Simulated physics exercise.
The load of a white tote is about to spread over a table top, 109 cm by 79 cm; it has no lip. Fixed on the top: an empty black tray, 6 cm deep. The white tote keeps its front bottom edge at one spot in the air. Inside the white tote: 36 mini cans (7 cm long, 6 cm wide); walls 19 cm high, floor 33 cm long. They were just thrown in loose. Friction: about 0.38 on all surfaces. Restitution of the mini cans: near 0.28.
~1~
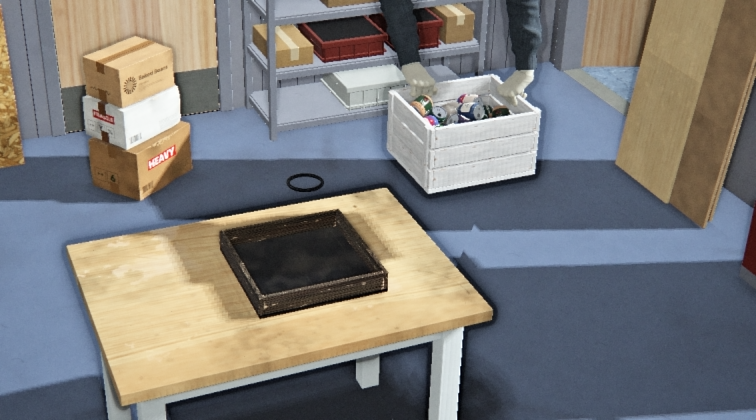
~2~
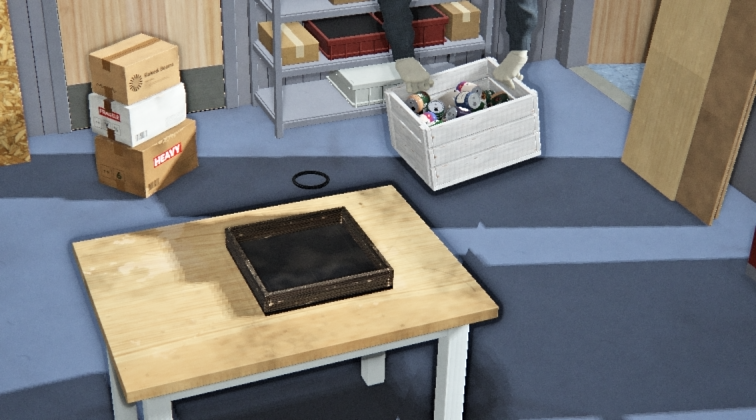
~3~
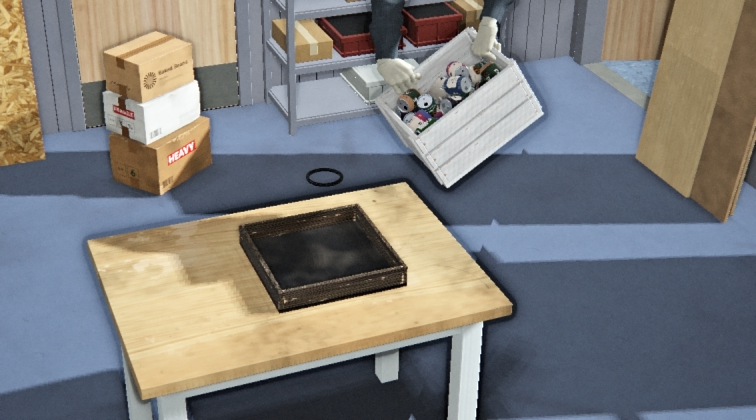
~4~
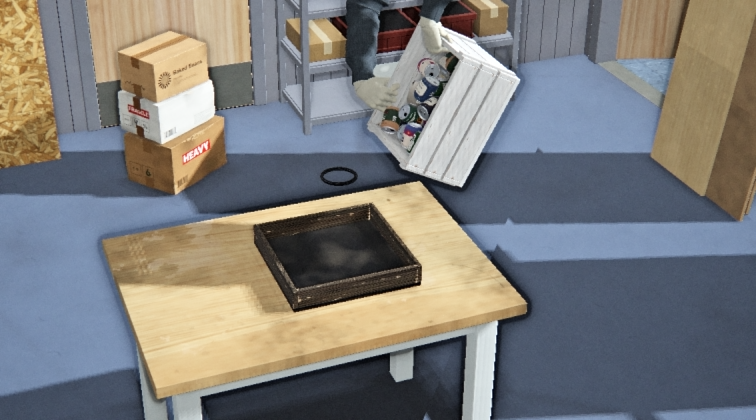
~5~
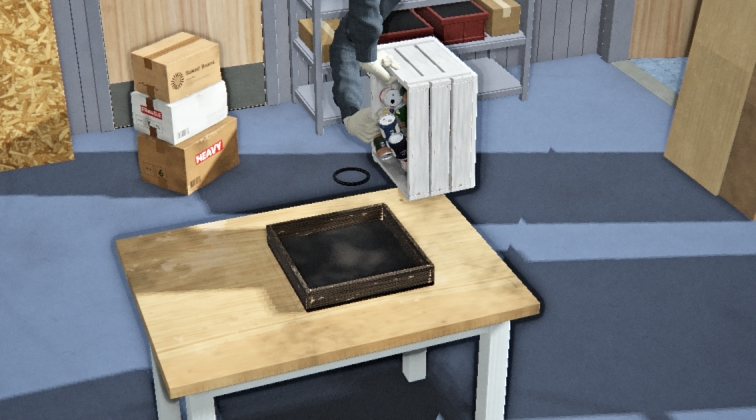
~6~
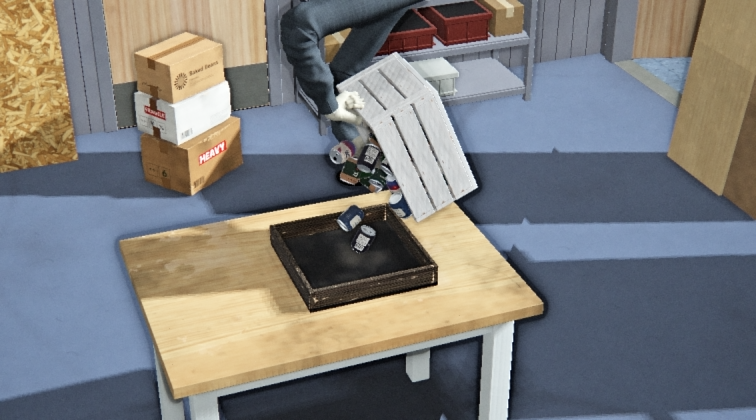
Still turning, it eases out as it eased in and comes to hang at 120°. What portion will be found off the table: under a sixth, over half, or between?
I reckon short of one sixth of the mini cans wind up off the table.
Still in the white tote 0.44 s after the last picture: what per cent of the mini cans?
Around 0 per cent of the load.
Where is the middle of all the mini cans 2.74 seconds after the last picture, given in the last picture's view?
Somewhere about (331, 252) in pixels.
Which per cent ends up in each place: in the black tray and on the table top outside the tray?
85 and 10 %.
Then, 0.44 s after the last picture, tilt 120°; 21 in the black tray, 11 on the table top outside the tray and 4 in the air.
Then, 0.99 s after the last picture, tilt 120°; 30 in the black tray, 4 on the table top outside the tray and 2 over the left end of the table.
Then, 1.76 s after the last picture, tilt 120°; 30 in the black tray, 3 on the table top outside the tray, 2 over the left end of the table and 1 over the table's other edges.
When it is over (2.74 s after the last picture), 30 in the black tray, 3 on the table top outside the tray, 2 over the left end of the table and 1 over the table's other edges. Asked share, 3 of 36, 8 per cent.
